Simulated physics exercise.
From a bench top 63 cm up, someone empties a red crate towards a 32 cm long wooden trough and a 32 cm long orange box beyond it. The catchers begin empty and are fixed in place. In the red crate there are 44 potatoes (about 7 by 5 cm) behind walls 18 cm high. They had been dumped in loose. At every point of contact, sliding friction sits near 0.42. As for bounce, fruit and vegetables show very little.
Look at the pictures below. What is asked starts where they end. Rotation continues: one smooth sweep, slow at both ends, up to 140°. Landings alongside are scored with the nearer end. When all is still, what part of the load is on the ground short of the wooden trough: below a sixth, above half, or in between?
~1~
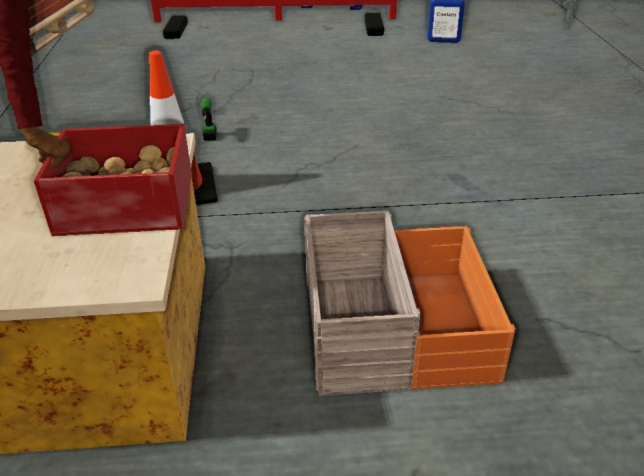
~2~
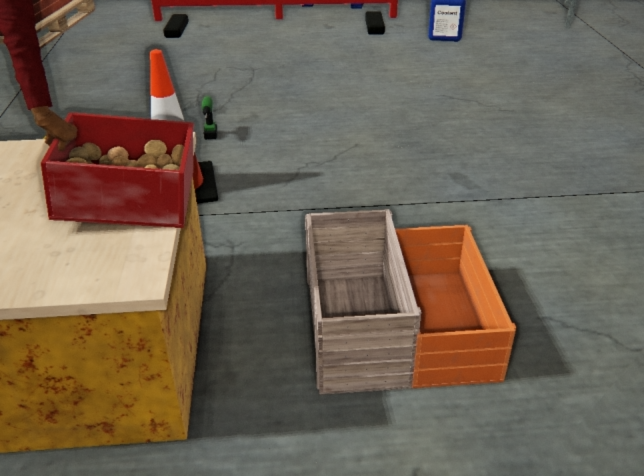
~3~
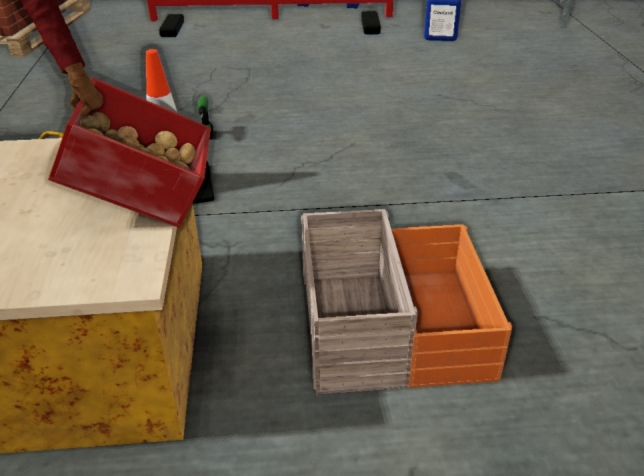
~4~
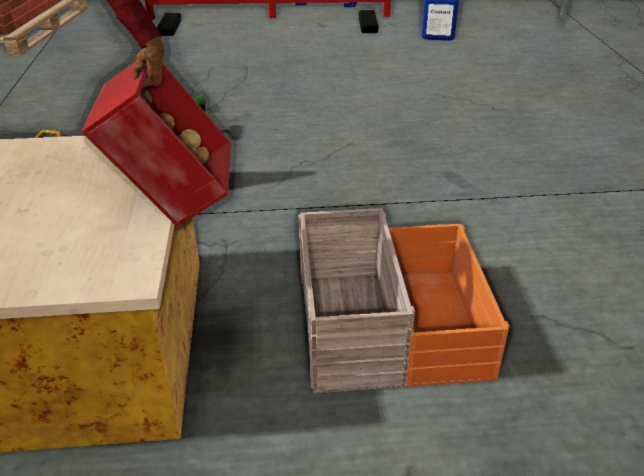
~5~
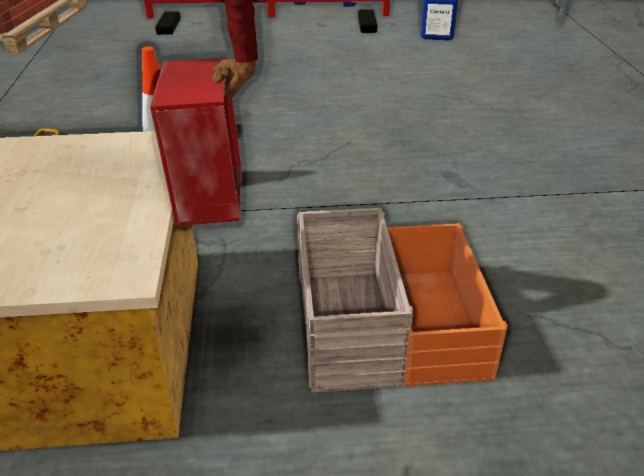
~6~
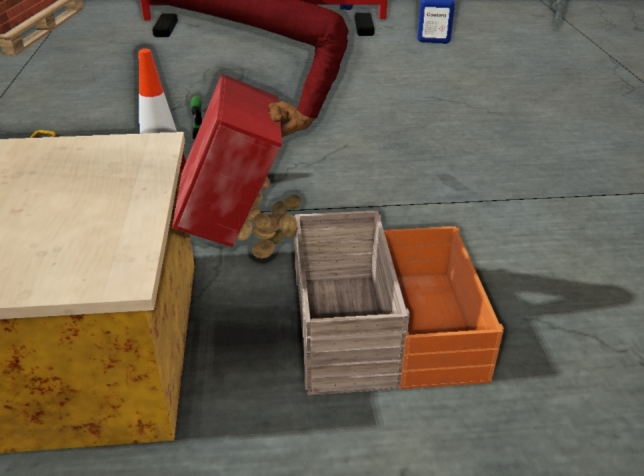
That portion exceeds one half.
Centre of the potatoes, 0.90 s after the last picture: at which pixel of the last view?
About (272, 335).
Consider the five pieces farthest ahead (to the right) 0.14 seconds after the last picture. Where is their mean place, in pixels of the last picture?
Their mean place is near (321, 276).
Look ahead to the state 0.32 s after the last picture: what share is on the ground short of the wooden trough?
Share: About 40 %.
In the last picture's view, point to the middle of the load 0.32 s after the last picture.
Roughly at pixel (282, 319).
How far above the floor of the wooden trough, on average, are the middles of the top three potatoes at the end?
Some 6 centimetres up.
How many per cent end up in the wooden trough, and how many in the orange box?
Estimate: 15 % then 0 %.
Then, 0.14 s after the last picture, tilt 129°; 10 still in the red crate, 2 in the wooden trough, 1 on the ground short of the wooden trough and 31 in the air.
Then, 0.32 s after the last picture, tilt 139°; 5 in the wooden trough, 18 on the ground short of the wooden trough and 21 in the air.
Then, 0.58 s after the last picture, tilt 140°; 5 in the wooden trough, 37 on the ground short of the wooden trough and 2 in the air.
Outcome (0.90 s after the last picture), 6 in the wooden trough and 38 on the ground short of the wooden trough. Asked share, 38 of 44, 86 per cent.
